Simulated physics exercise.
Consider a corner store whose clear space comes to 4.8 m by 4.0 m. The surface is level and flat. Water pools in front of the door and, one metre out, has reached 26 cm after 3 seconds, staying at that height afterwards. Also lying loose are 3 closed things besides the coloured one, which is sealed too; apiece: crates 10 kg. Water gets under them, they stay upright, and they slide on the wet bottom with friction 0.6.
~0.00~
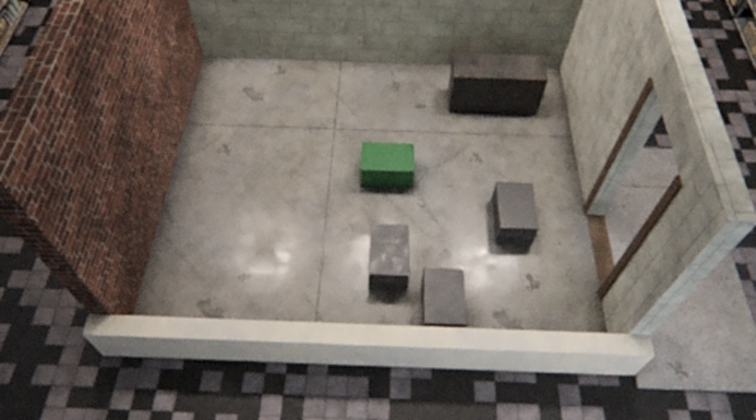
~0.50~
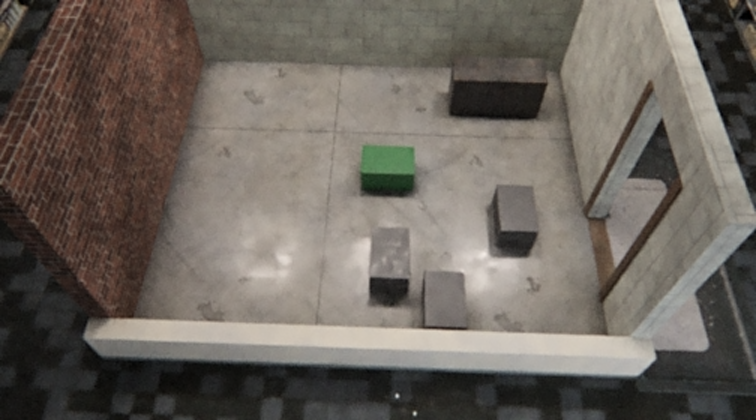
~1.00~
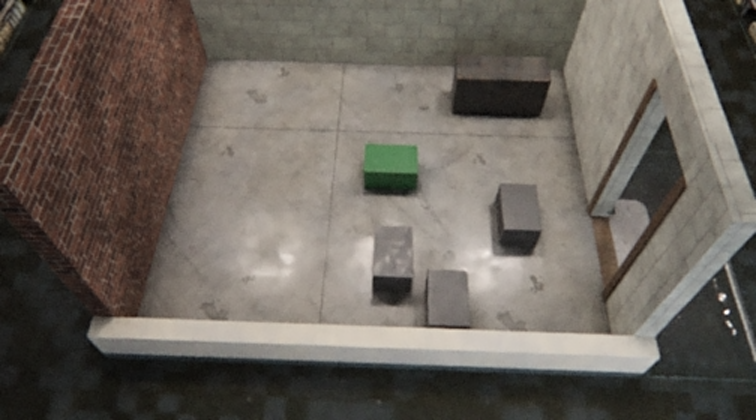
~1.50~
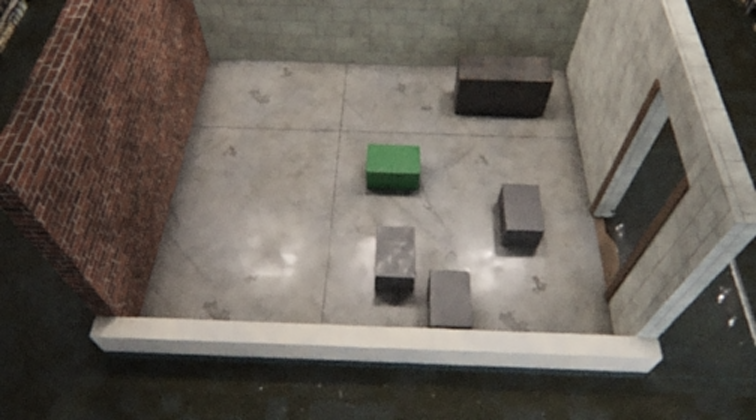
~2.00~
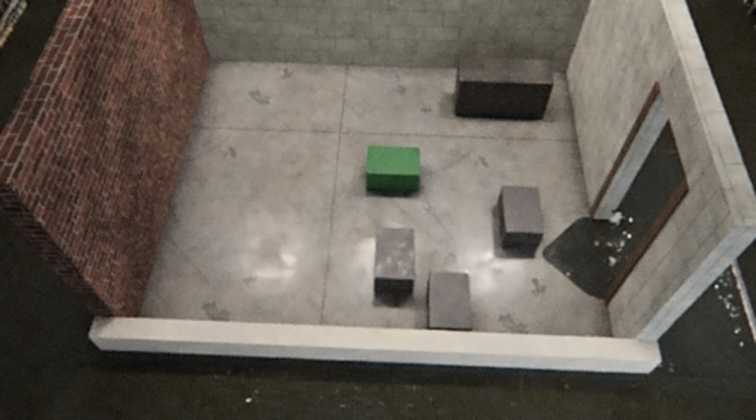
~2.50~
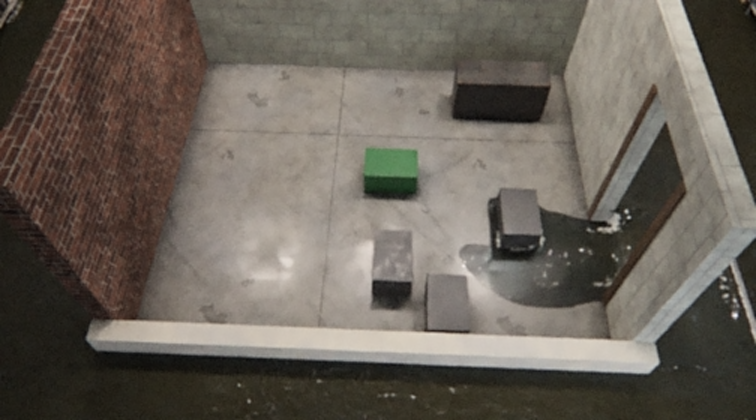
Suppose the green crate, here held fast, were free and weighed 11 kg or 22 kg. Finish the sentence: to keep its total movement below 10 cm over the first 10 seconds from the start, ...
To keep it below that, only the heavier weight works.
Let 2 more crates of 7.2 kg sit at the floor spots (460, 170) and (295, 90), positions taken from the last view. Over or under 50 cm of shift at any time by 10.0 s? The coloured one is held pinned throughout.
Taking them in order, the first is beyond the line and the second is inside the line.
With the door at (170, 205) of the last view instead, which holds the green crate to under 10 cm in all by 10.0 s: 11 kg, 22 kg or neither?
Under that setup, the heavy option is needed.
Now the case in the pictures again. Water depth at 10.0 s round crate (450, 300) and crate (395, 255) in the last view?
Some 12 cm at the first, some 13 cm at the second.
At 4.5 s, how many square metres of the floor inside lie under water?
Some 9.5 m2 of it.
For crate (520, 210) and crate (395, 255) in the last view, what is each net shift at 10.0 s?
Net displacement, in order: 200 cm; 300 cm.
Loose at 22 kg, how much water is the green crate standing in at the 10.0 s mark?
About 9 cm.
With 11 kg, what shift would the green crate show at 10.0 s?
About 140 cm.
After 3.5 s the green crate would be 0 cm from its start with 11 kg and 0 cm from its start with 22 kg; 0 cm of water round it then.
After 4.5 s the green crate would be 19 cm from its start with 11 kg and 1 cm from its start with 22 kg; 5 cm of water round it then.
After 7.0 s the green crate would be 119 cm from its start with 11 kg and 1 cm from its start with 22 kg; 4 cm of water round it then.
After 10.0 s the green crate would be 130 cm from its start with 11 kg and 2 cm from its start with 22 kg; 9 cm of water round it then.
